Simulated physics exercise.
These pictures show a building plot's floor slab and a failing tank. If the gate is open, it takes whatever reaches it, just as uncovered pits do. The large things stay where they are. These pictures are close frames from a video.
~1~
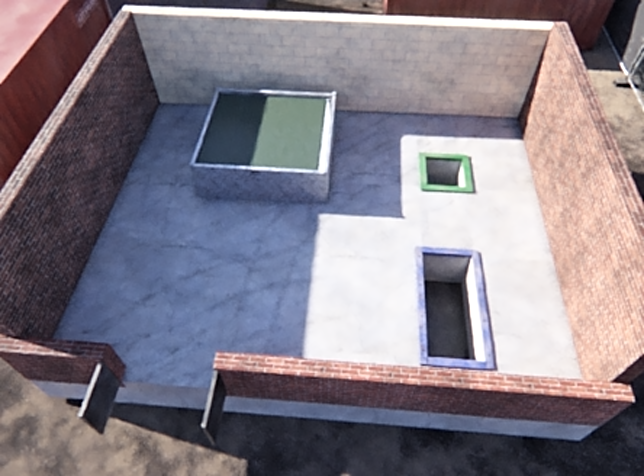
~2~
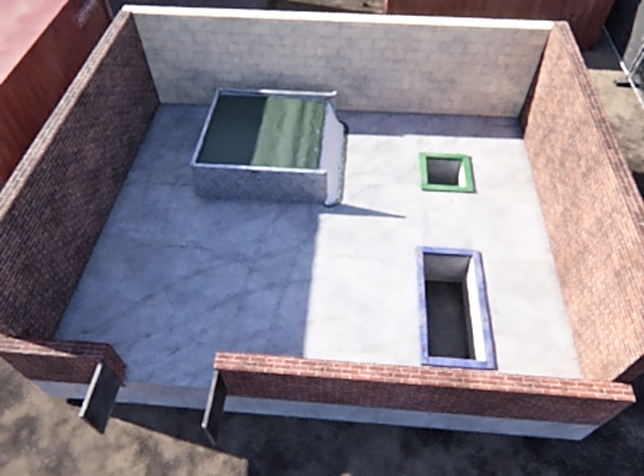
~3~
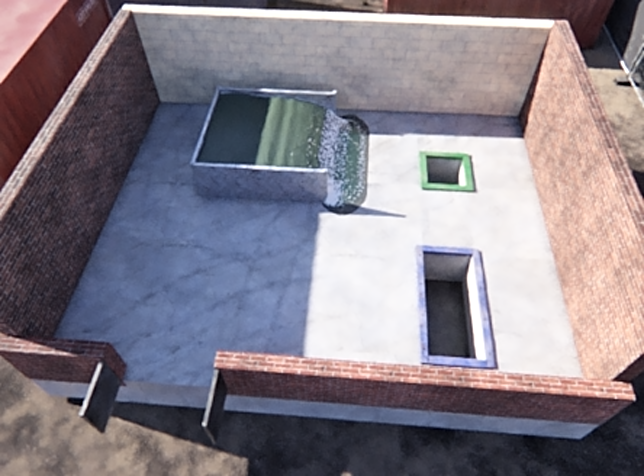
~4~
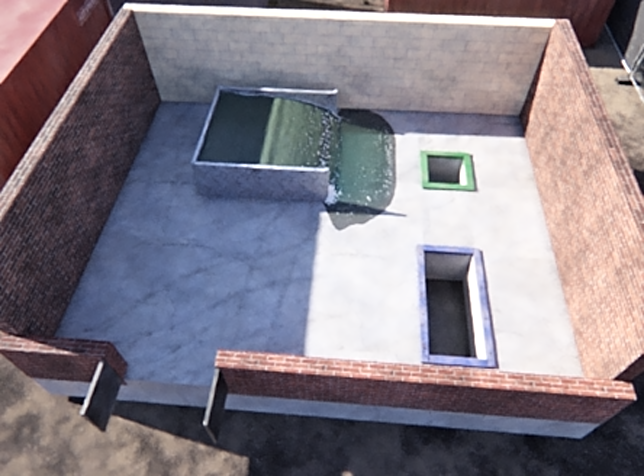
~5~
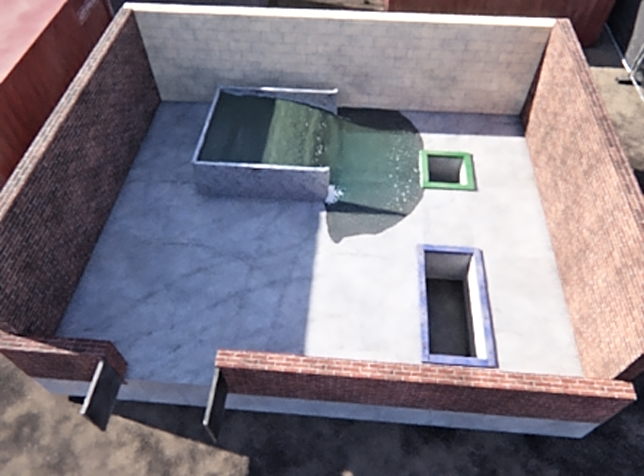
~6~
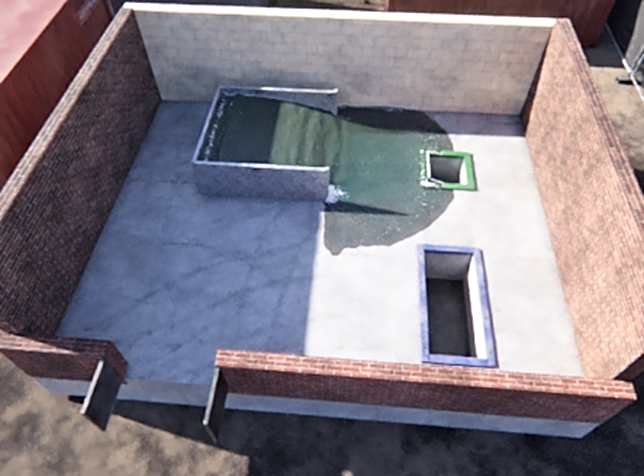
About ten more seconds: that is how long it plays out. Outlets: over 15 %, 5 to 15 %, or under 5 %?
Result - gate: Under 5 %, green pit: Over 15 %, blue pit: Over 15 %.
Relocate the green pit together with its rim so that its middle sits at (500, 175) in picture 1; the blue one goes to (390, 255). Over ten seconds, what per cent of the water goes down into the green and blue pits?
Looks like green collects 30 percent and blue collects 8 percent.
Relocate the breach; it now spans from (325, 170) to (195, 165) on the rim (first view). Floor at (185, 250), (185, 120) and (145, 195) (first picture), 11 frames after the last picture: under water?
First point swamped, second point spared, third point spared.
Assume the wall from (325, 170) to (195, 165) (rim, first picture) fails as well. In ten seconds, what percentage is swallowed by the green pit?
Share recorded - green: 0 %.
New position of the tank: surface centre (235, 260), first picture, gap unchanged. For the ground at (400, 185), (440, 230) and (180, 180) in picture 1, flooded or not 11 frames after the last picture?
In turn: Flooded, covered, not flooded.
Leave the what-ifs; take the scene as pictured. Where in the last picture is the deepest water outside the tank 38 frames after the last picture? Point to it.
Roughly at pixel (497, 324).
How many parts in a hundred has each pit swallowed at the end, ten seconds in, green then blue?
Roughly 22 %, then roughly 20 %.
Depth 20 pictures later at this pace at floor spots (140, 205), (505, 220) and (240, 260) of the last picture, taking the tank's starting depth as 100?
Approx. values, in order: 0 %, 20 %, 0 %.
A moment on, water covers 30 % of the floor; the gate 0 %, the green pit 5 %, the blue pit 0 %.
Next, water covers 35 % of the floor; the gate 0 %, the green pit 11 %, the blue pit 1 %.
Then, water covers 45 % of the floor; the gate 0 %, the green pit 17 %, the blue pit 3 %.
Later, water covers 60 % of the floor; the gate 0 %, the green pit 21 %, the blue pit 13 %.
In the end, water covers 85 % of the floor; the gate 1 %, the green pit 23 %, the blue pit 20 %.
